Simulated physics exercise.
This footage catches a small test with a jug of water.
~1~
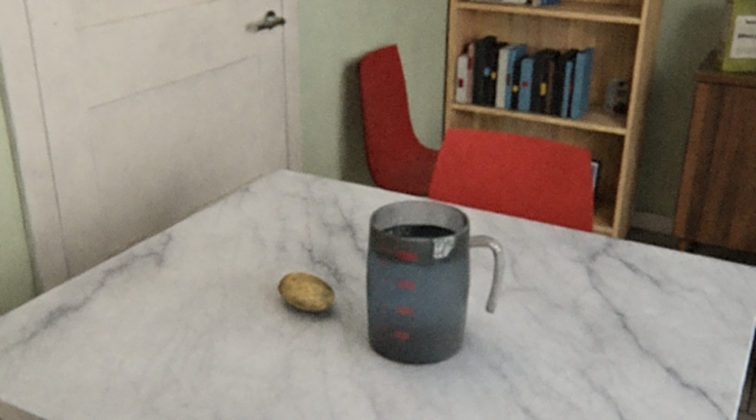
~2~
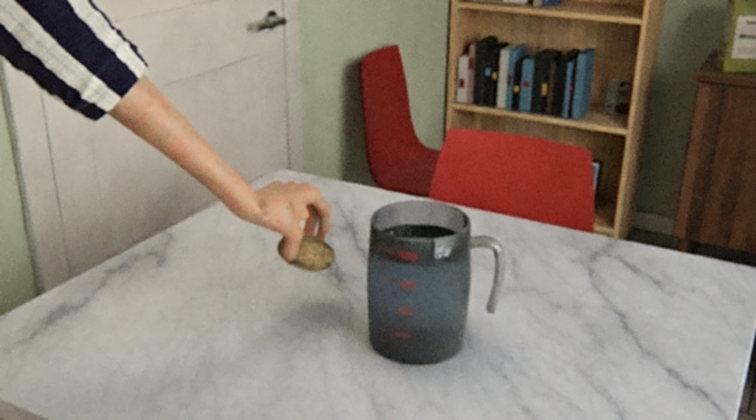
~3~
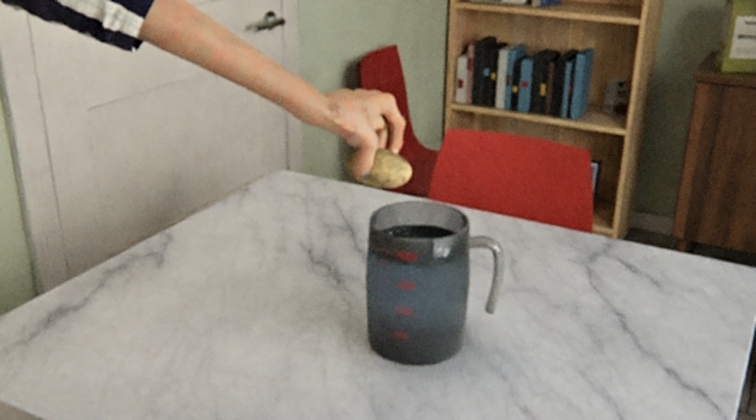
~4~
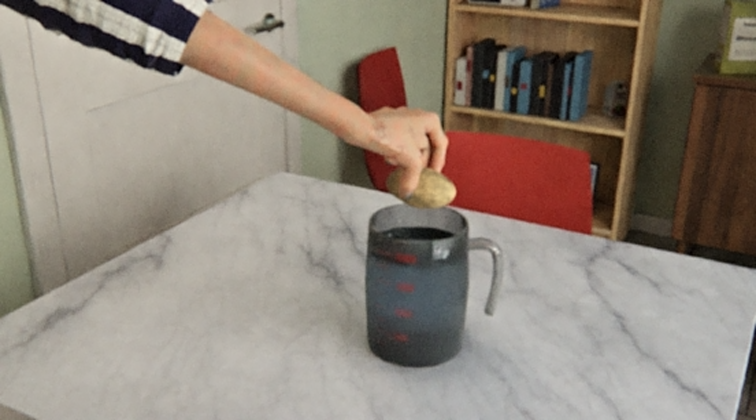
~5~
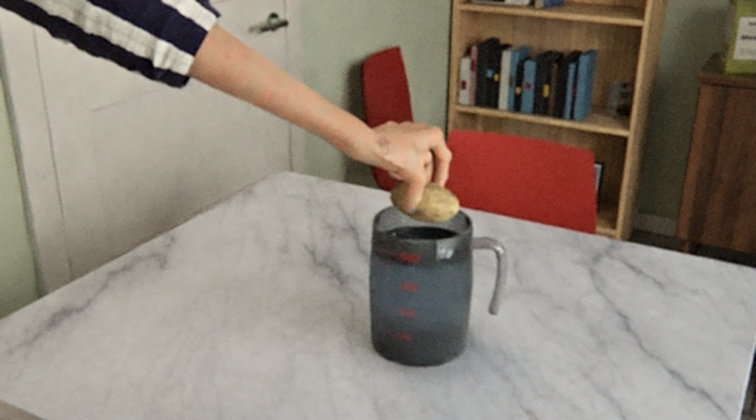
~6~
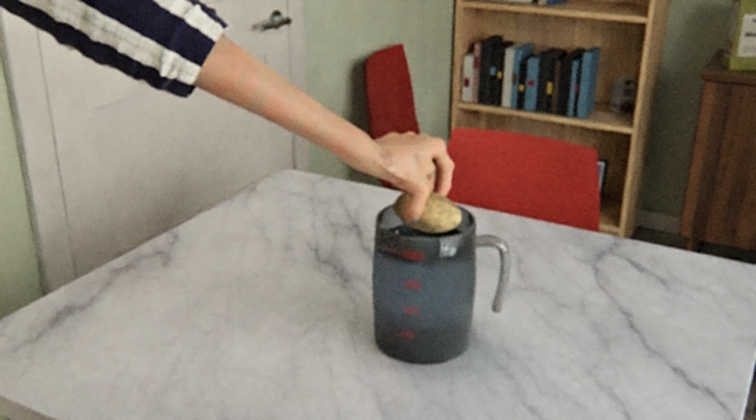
In this clip, a hand in a striped sleeve picks up a potato from a marble-patterned table, carries it right over a jug of dark liquid, and lowers it to the jug's open top, still holding it.
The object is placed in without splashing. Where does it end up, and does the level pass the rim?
Water - it goes under. Jug - nothing spills.
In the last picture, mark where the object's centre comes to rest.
Roughly at (423, 318).
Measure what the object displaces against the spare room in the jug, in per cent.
About 30 percent.
A moment on, the potato enters the water; the jug is about three quarters full.
Further on, the potato goes on down; the jug is nearly full.
When it is over, the potato rests at the bottom; the jug is nearly full; none went over.
